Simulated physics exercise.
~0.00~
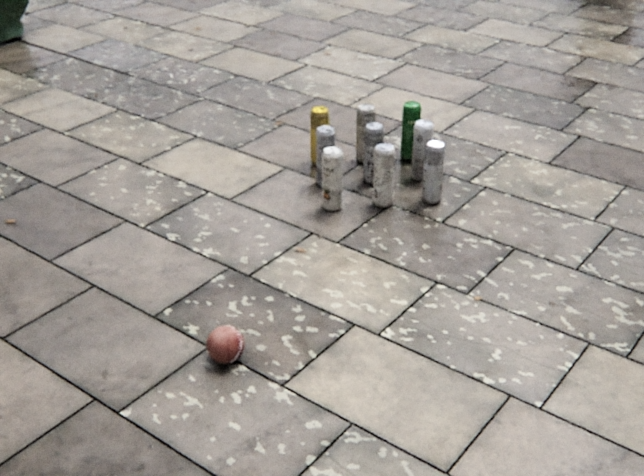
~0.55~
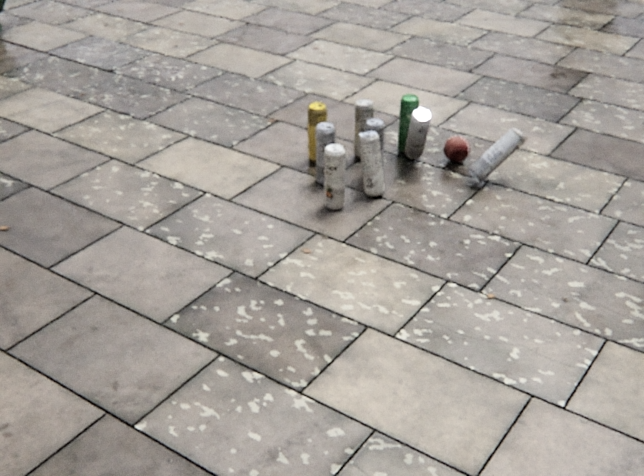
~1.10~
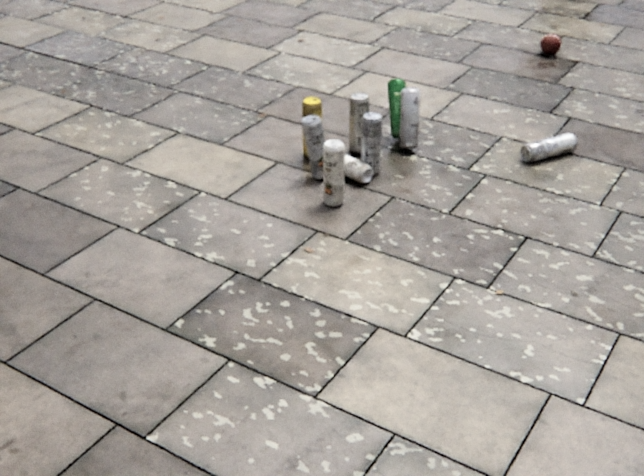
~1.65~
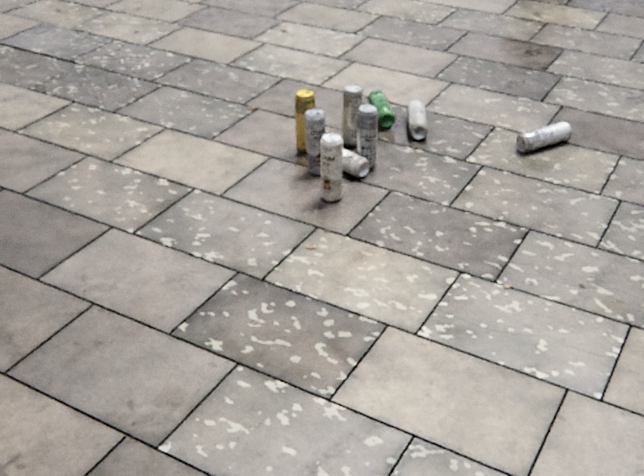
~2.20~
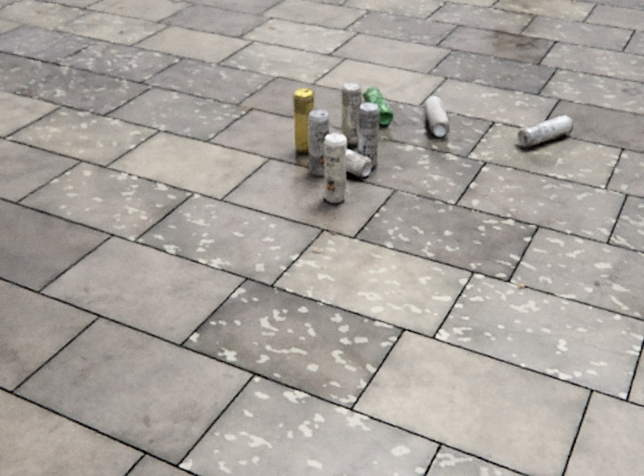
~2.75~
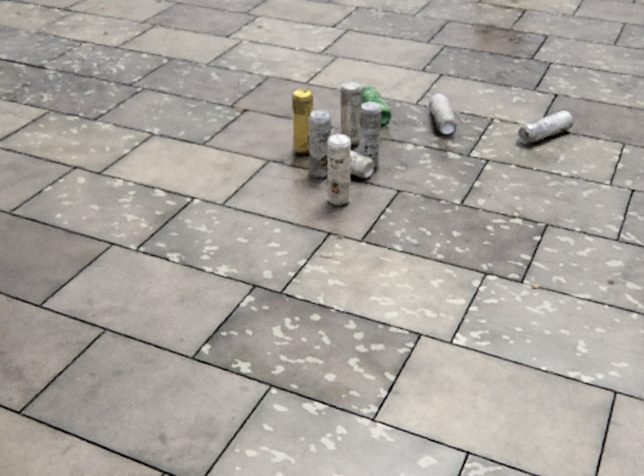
A cluster of nine upright cylindrical tubes, mostly pale grey with one yellow at the left and one green at the back, stands on grey paving slabs, seen from above at an angle as the view drifts slightly. A reddish-brown ball lies in front, to the left. It passes into the right side of the group, knocking one pale tube away to the right, and rolls off toward the upper right. Another pale tube falls among the others, then the green one and its pale neighbour topple. Four tubes end up lying down, while the yellow one and four pale ones remain standing.
